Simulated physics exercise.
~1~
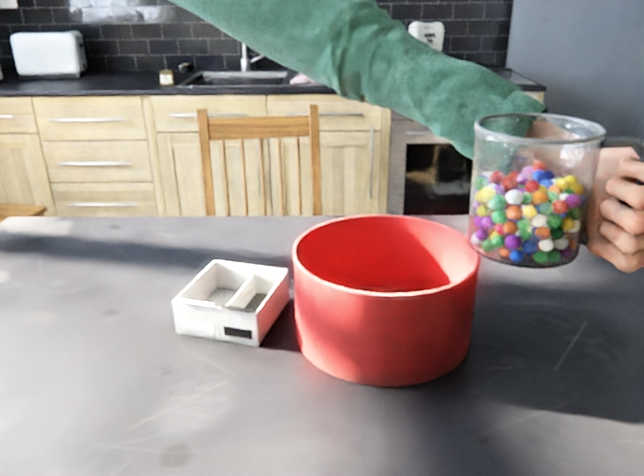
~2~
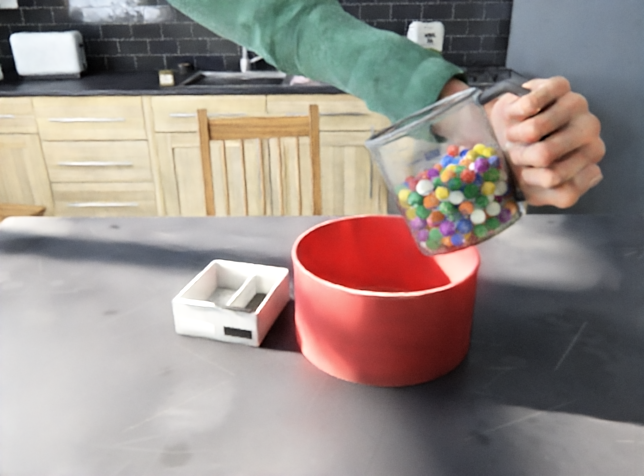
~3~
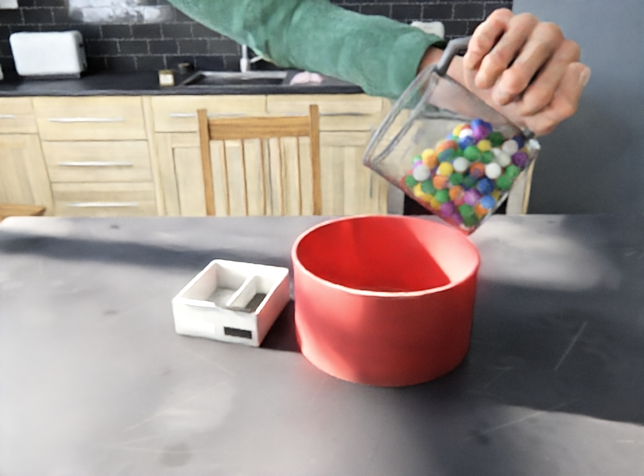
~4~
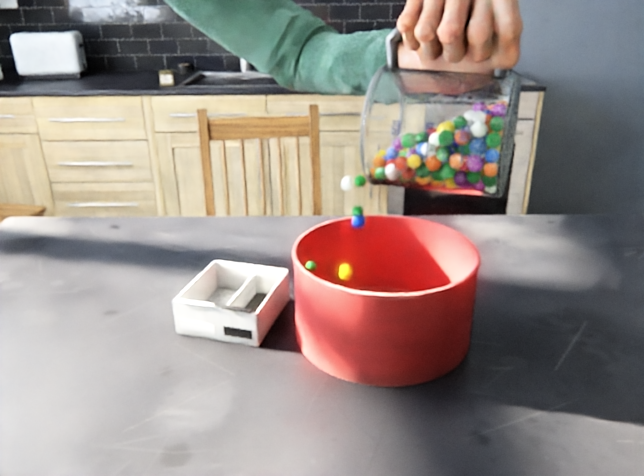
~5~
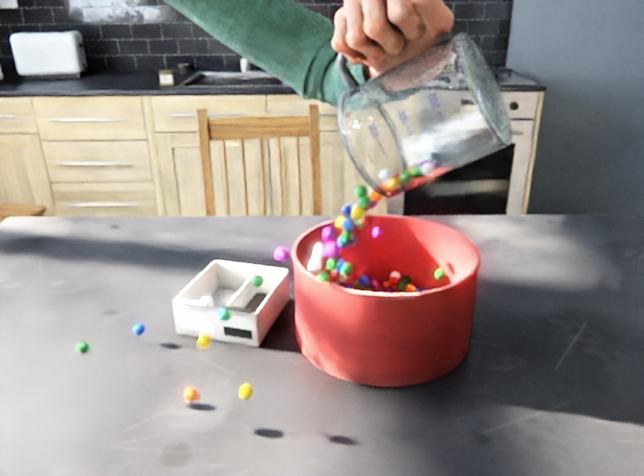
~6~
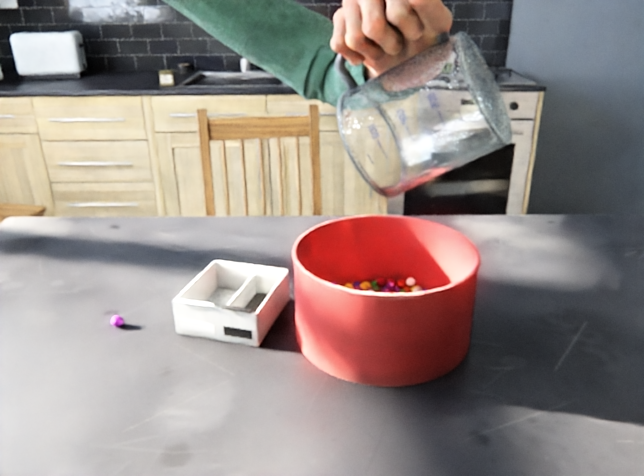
Colourful marbles poured from a clear jug as a hand in a green sleeve moved it left and tipped it over a red pot; most landed inside, a few bounced across the table past the small white tin, and the jug ended up empty.
